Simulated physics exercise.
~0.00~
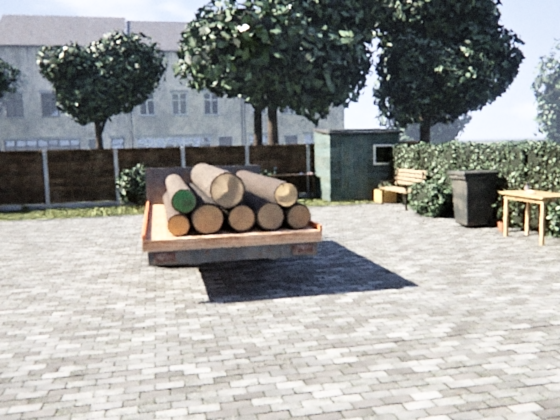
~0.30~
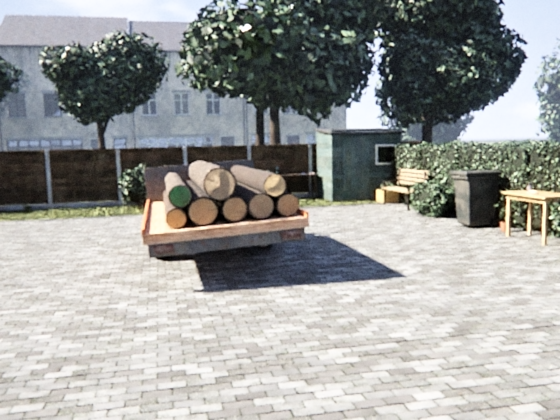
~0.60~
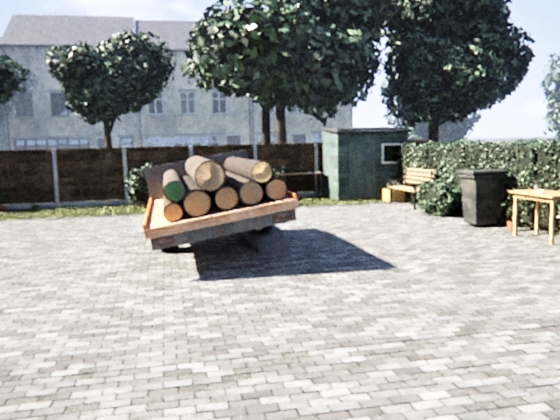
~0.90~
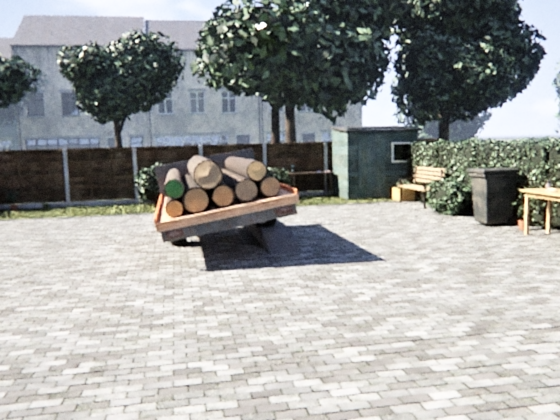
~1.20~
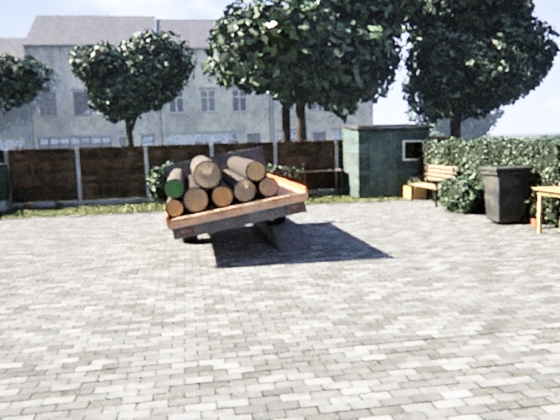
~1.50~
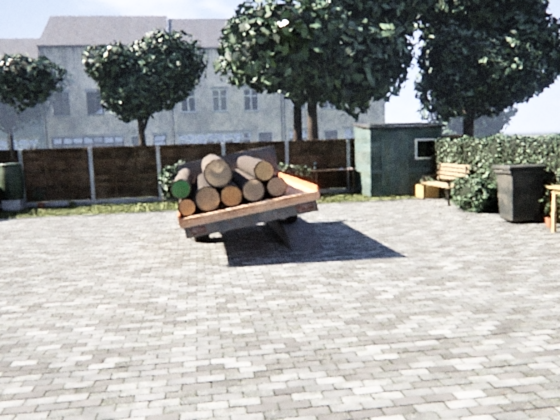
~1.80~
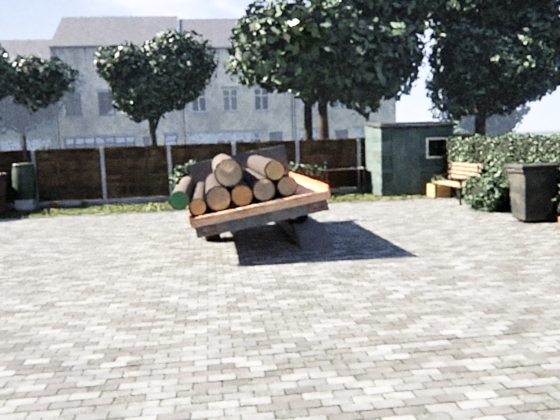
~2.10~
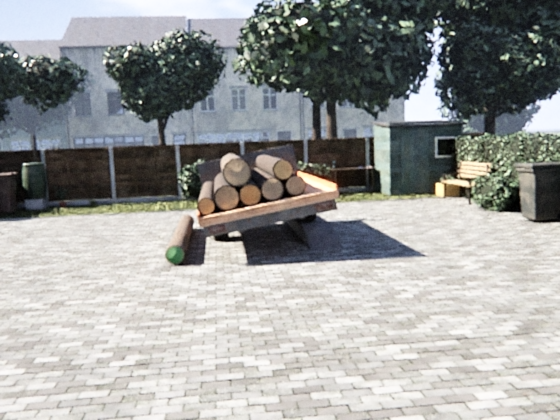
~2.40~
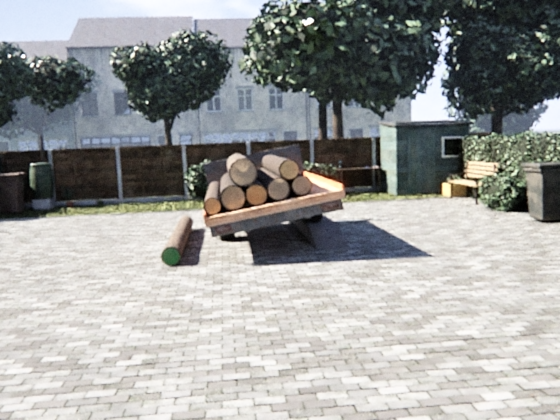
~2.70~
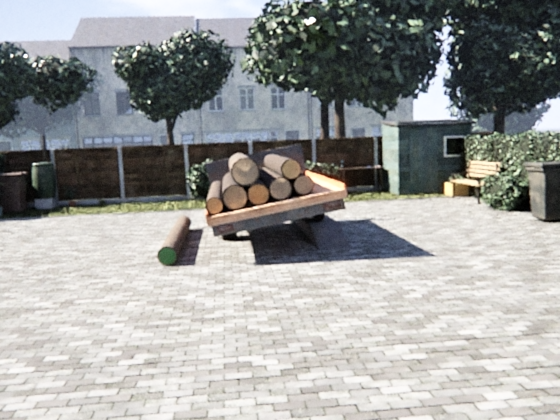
In a paved yard with trees and a fence behind, a low trailer stacked with logs tipped down toward the left, and the green-ended log rolled off that side and came to rest on the ground while the others stayed piled on the tilted deck.
